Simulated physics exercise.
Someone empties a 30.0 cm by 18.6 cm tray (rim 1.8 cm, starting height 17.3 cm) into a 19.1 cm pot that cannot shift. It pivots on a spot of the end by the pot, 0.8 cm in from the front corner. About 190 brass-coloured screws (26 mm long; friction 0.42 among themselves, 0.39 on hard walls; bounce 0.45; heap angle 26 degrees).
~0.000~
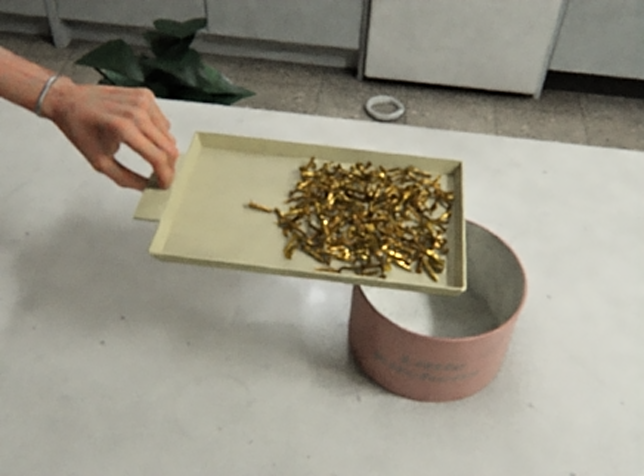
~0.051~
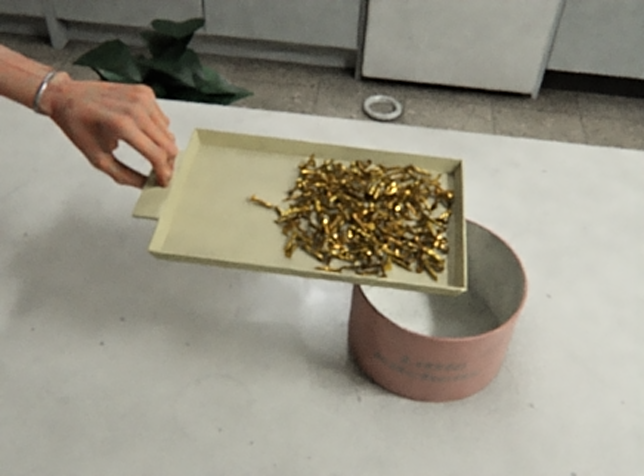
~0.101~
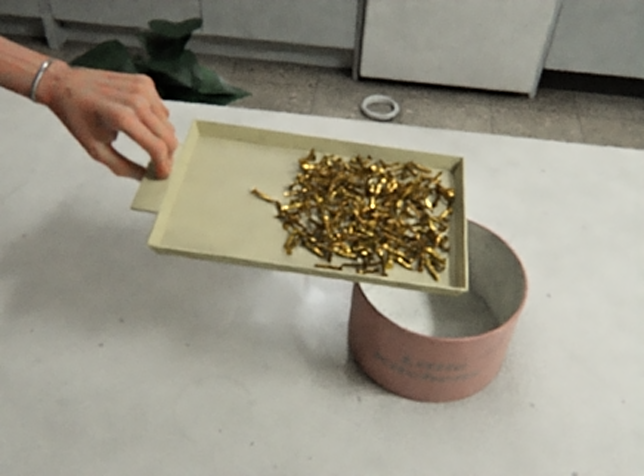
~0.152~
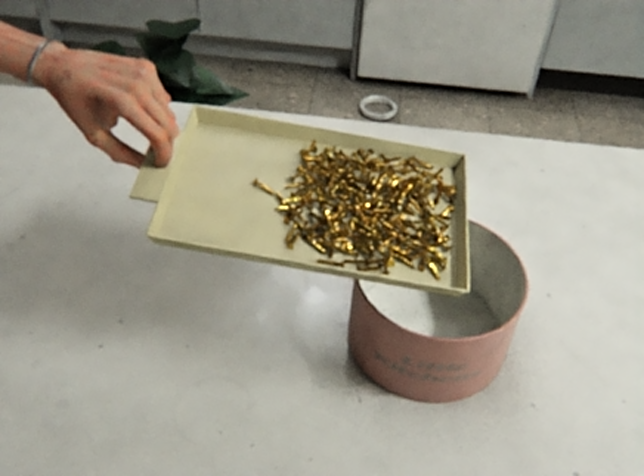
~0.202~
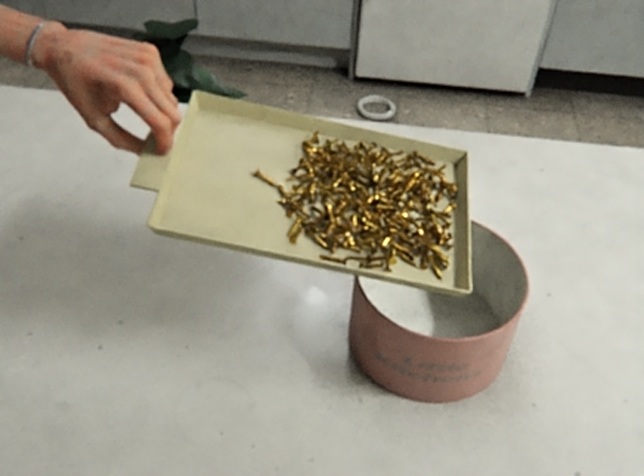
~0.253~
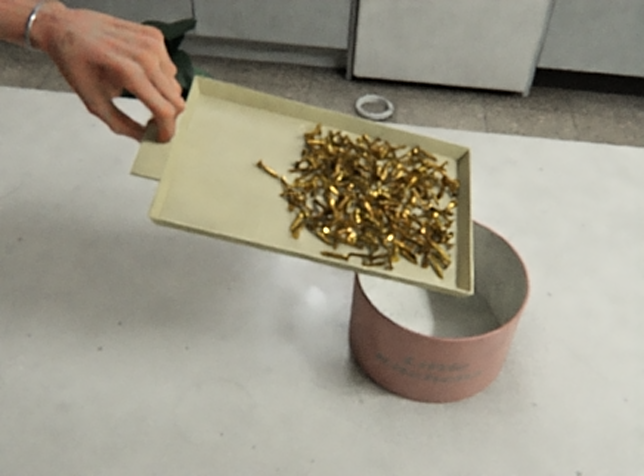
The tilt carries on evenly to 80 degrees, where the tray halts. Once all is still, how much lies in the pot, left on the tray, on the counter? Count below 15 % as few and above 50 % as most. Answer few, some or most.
In the pot: Some; left on the tray: Few; on the counter: Most.
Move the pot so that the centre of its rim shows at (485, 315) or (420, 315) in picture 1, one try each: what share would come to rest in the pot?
Some 100 and 70 per cent.
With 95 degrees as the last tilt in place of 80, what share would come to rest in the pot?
It would be near 25 per cent.
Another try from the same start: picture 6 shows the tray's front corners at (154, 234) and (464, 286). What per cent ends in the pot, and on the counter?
Pot 5, counter 95.
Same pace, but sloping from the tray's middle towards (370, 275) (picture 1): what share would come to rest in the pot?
Some 5 per cent.
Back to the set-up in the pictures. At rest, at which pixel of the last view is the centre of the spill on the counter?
Around (507, 438).
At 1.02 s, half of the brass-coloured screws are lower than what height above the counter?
Roughly 22 cm.
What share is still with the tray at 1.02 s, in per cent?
Roughly 90 per cent.
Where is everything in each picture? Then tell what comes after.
The first frame shows tray tilt 0 degrees, front corners at (157, 248) and (458, 284); middle of the pieces at (367, 218); pot at (441, 271).
The second frame shows tray tilt 1 degrees, front corners at (156, 246) and (459, 284); middle of the pieces at (367, 216).
The third frame shows tray tilt 3 degrees, front corners at (155, 240) and (460, 284); middle of the pieces at (368, 213).
The fourth frame shows tray tilt 6 degrees, front corners at (155, 231) and (462, 285), lowest corner right front; middle of the pieces at (370, 209).
The fifth frame shows tray tilt 10 degrees, front corners at (156, 221) and (464, 285), lowest corner right front; middle of the pieces at (372, 204).
The sixth frame shows tray tilt 13 degrees, front corners at (157, 212) and (466, 286), lowest corner right front; middle of the pieces at (374, 200); pot at (442, 271). Its pace works out near 70 degrees a second.
After 0.71 s, tilt 45 degrees; the tray holds 100 %, the pot 0 %.
Then, at 1.02 s, tilt 66 degrees; the tray holds 90 %, the pot 0 %.
Then, at 1.43 s, tilt 80 degrees; the tray holds 5 %, the pot 30 %.
By 2.4 s all is still; pot 30 %, tray 0 %, counter 70 %.
